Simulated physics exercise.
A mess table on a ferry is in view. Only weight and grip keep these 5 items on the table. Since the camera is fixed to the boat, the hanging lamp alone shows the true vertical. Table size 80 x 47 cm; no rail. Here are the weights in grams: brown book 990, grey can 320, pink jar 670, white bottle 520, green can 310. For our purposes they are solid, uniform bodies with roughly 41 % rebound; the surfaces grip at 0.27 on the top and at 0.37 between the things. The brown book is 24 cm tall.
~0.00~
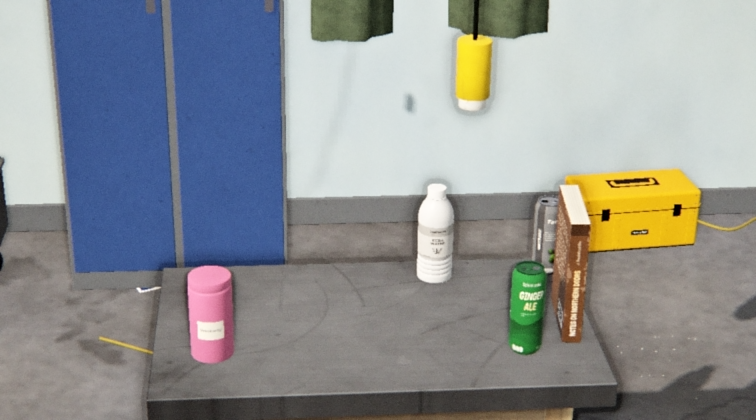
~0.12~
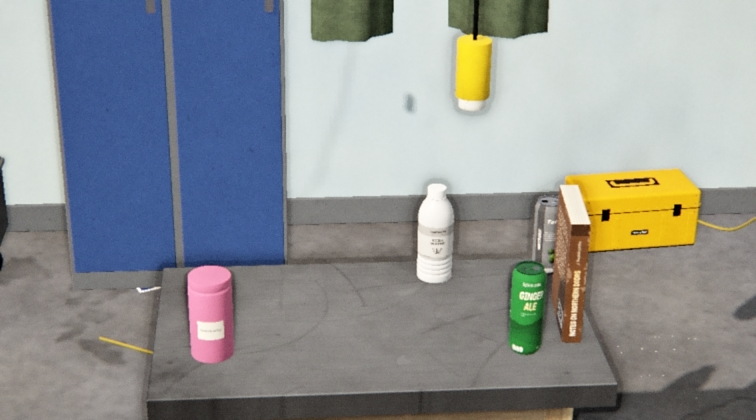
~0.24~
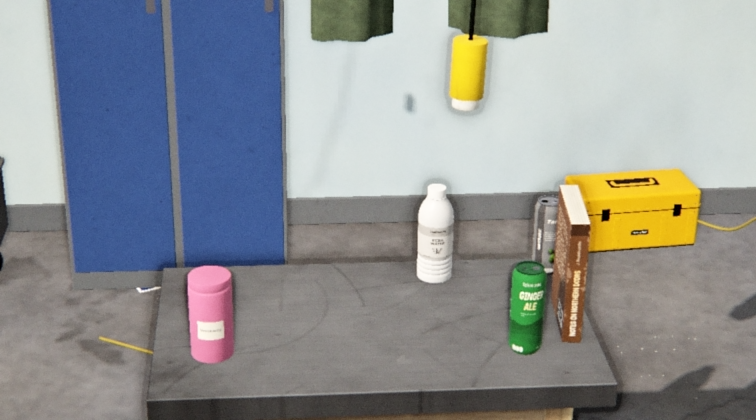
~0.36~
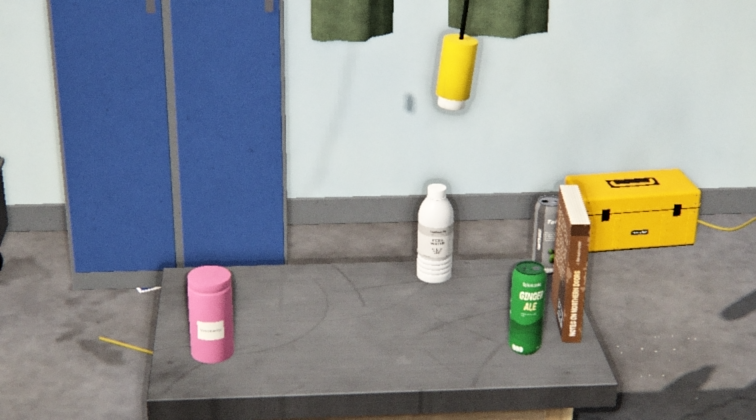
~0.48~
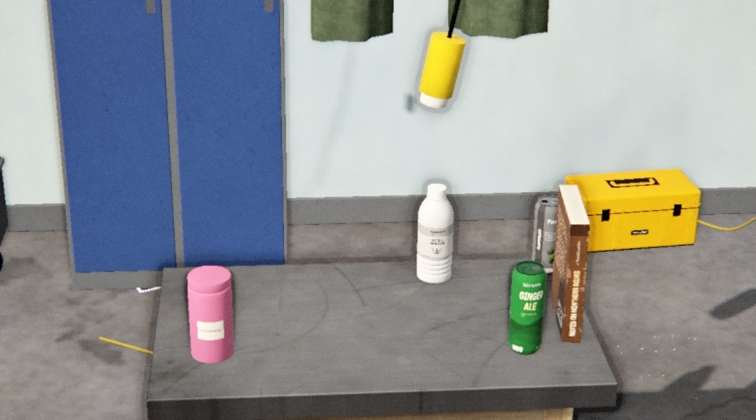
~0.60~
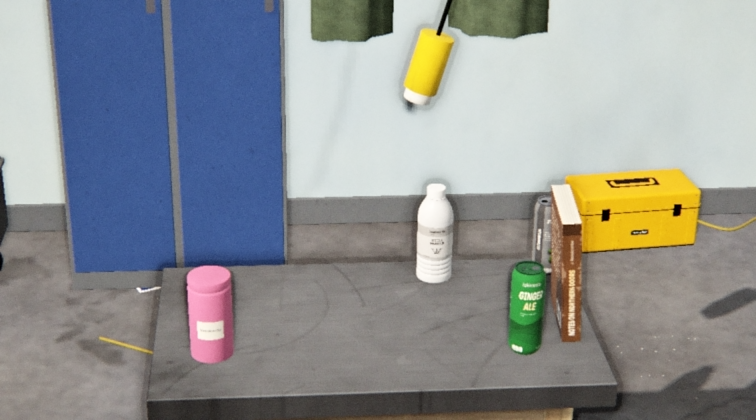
Table holding a pink jar, white bottle, cans and a brown book, as the yellow hanging lamp swings left and the book tilts slightly left.
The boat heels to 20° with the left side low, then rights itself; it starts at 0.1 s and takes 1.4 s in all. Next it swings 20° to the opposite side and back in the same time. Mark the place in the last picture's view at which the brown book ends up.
(384, 307).
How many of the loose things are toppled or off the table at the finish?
The number is 3.
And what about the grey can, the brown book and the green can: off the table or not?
Final state - the grey can stays within bounds; the brown book stays within bounds; the green can ends out of bounds.
After 1.00 s, heel 16°, left side down; brown book on its side near (450, 299); green can on its side; white bottle slid 6 cm.
After 1.60 s, heel 1°, right side down; pink jar now off the table; brown book on its side near (328, 309); green can on its side.
After 2.30 s, heel 19°, right side down; brown book on its side near (343, 308); green can on its side; white bottle slid 8 cm.
After 3.10 s, boat level; green can now off the table; brown book on its side near (384, 307).
By the end (3.6 s), off the table, pink jar and green can; tipped over on the table, brown book; the other 2 in place, give or take 5 cm. Seen from the same camera at the end, brown book near (384, 307).
